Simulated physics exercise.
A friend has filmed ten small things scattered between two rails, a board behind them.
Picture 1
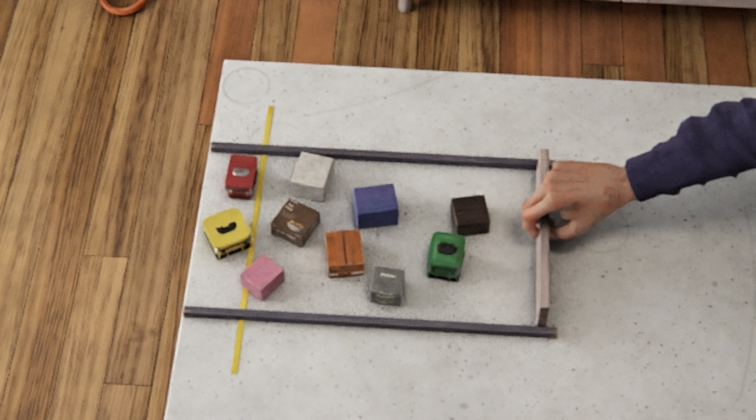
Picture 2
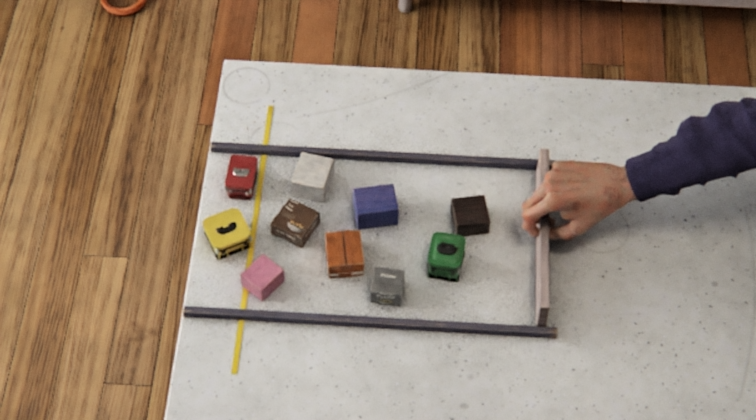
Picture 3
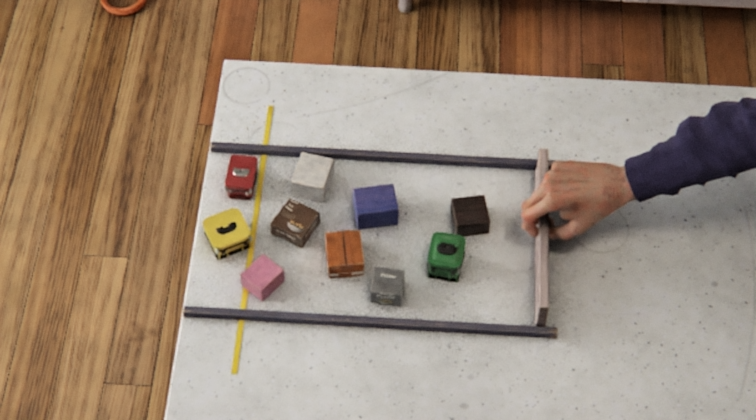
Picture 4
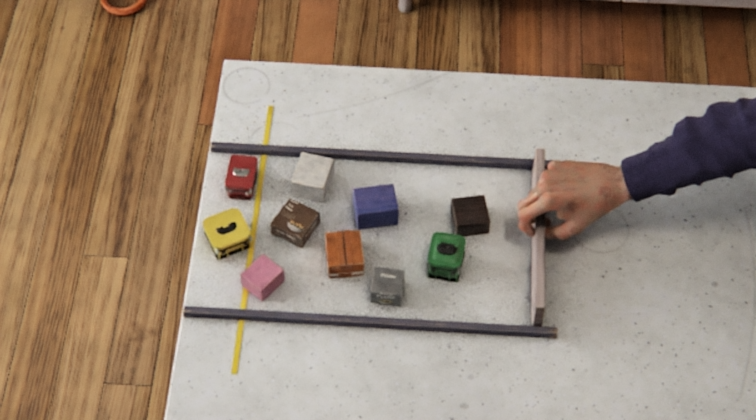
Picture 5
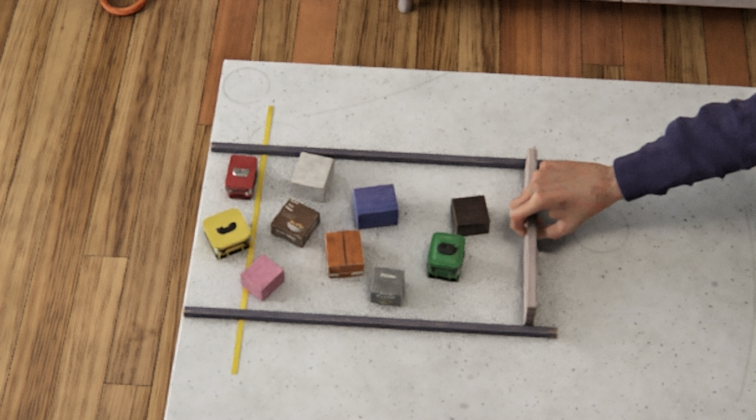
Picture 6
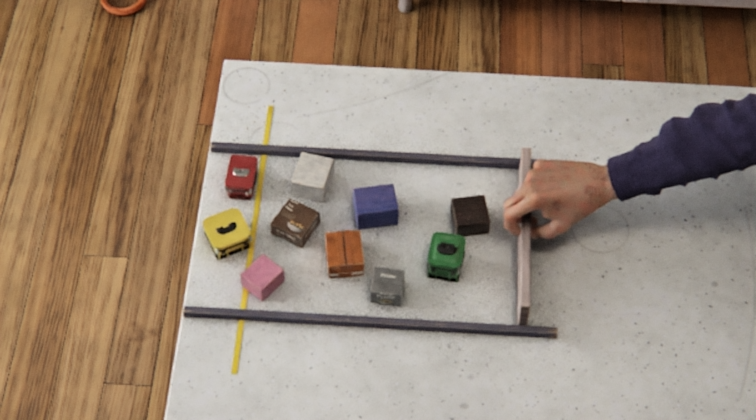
On a pale speckled tabletop, ten small coloured blocks and cases sit scattered between two dark rails, some near a yellow strip; a hand at right holds a board upright, then slides it slightly left while the objects stay still.
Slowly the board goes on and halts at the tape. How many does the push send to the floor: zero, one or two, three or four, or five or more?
In the end the number that fall off is three or four.
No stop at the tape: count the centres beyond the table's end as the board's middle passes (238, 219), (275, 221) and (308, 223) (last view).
The counts: 6, 2 and 0.
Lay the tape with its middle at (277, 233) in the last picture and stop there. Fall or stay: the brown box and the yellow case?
The brown box comes down; the yellow case is lost.
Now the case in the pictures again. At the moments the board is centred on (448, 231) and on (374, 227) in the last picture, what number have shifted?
First 2, then 7.
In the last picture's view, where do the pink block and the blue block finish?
The pink block stops around (200, 279); the blue block around (203, 194).
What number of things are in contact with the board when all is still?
In contact: 4.
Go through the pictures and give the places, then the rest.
Yellow case (227, 234); red case (242, 177); pink block (263, 277); board (543, 236); tape (254, 231), in the first picture.
Red case (242, 178); grey box (388, 287), in the second picture.
Pink block (263, 277); board (542, 236), in the third picture.
Yellow case (227, 234); blue block (376, 207), in the fourth picture.
Red case (242, 178); black block (470, 216), in the fifth picture.
Yellow case (227, 234); red case (242, 178); pink block (263, 277); board (525, 235); tape (254, 231), in the sixth picture.
Soon after, none off yet; yellow case at rest near (227, 234); red case at rest near (242, 178); pink block at rest near (263, 277).
At rest, the number that fall off is three or four; fallen, brown box, red case and yellow case.
